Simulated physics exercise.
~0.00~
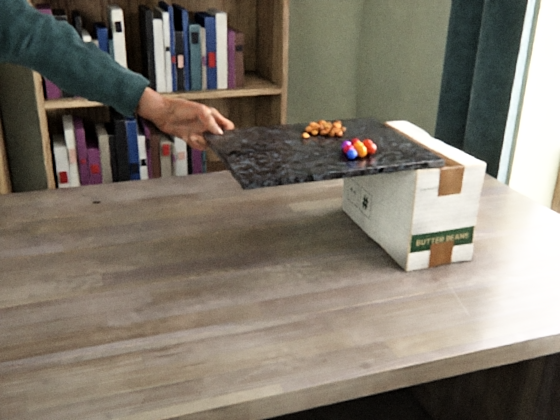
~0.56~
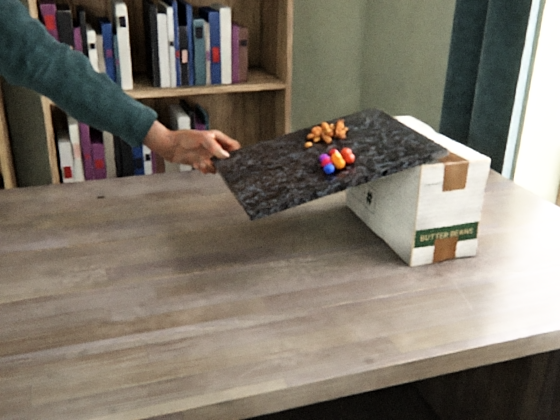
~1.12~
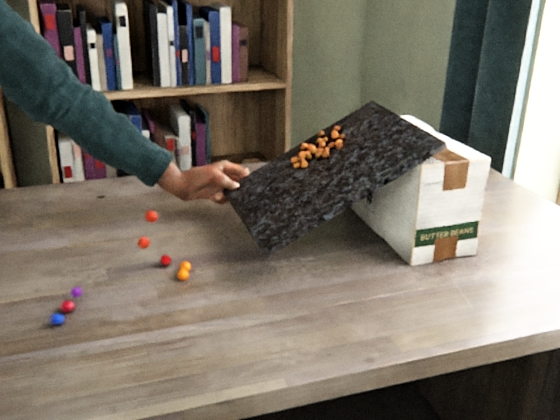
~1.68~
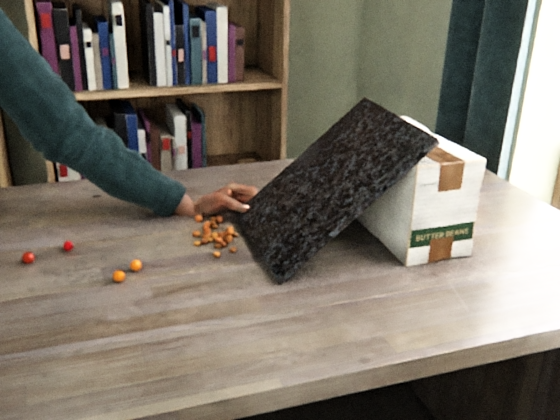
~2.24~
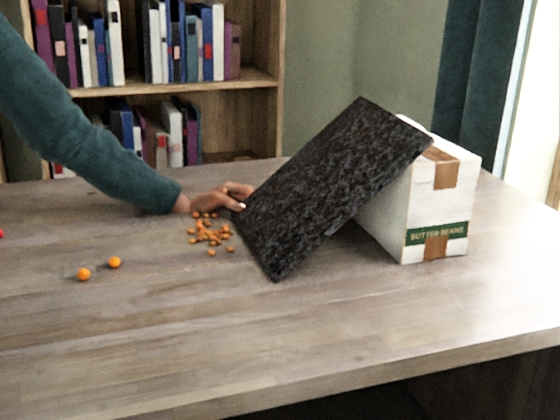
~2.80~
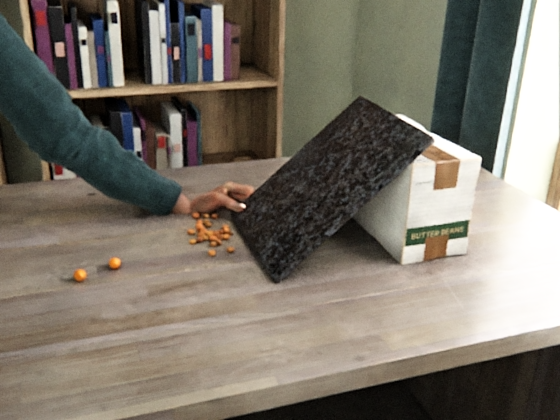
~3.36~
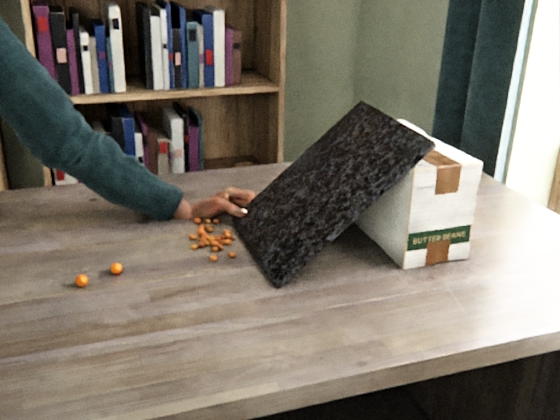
Dark board tilting down from a white box as a hand lowers it, colourful balls rolling far left, orange-brown bits sliding into a nearby heap.
